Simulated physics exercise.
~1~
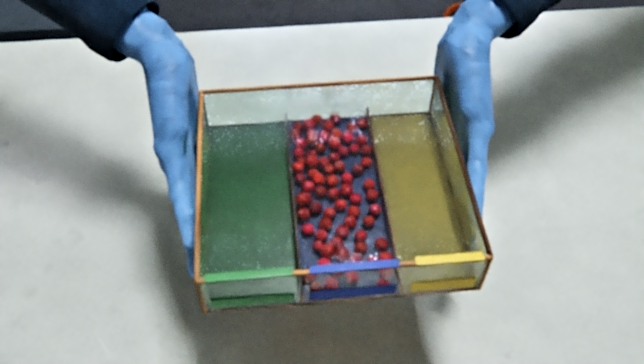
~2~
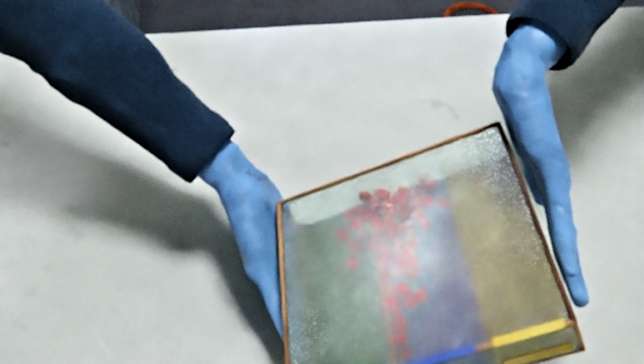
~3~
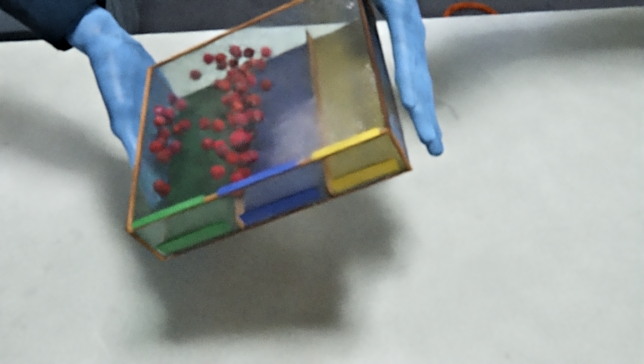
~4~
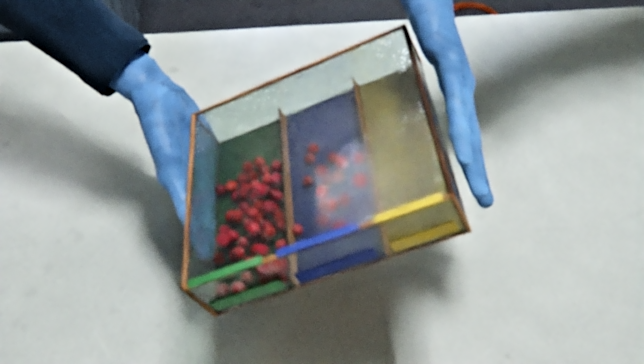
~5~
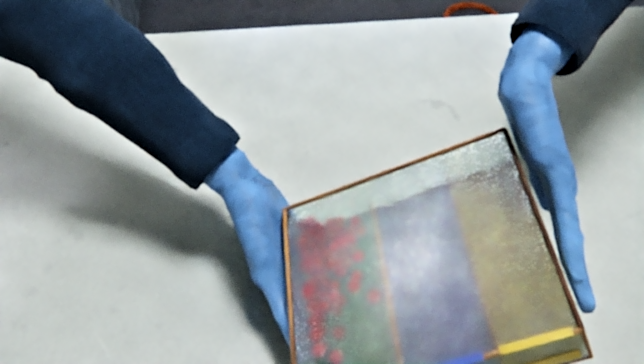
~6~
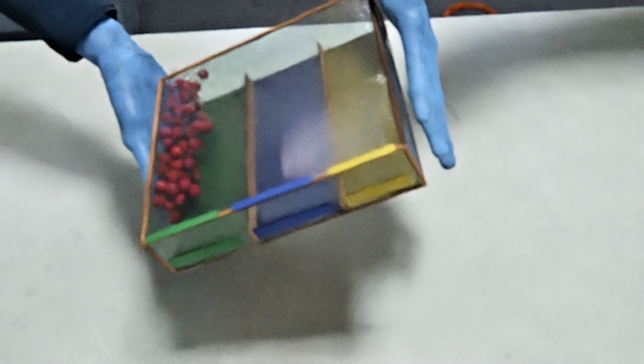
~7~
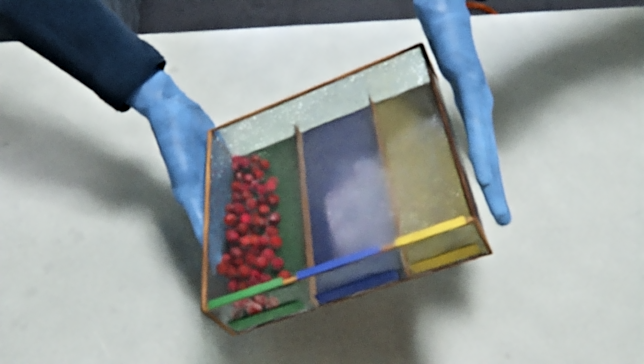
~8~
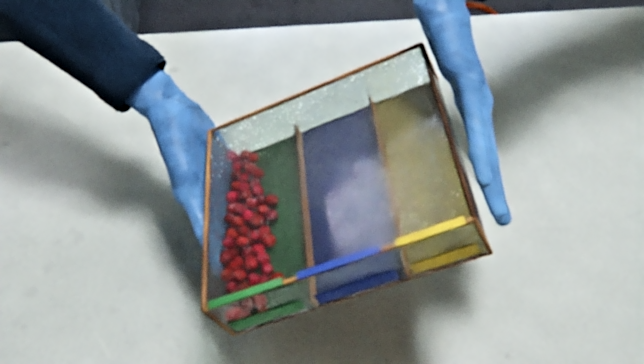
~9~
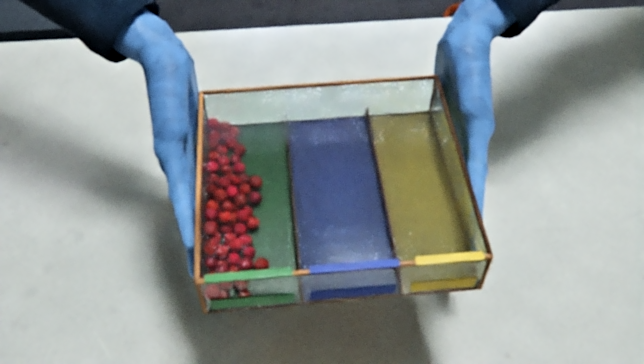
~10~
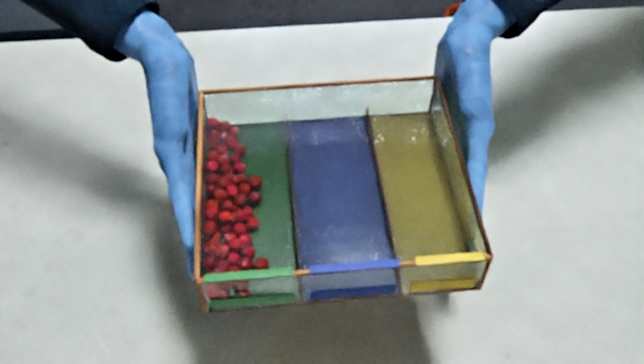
A clear box of red berries, held in two blue-gloved hands, was tilted down to the left and shaken, sending the berries from the blue middle section into the green left one, where they all stayed once it was level again.
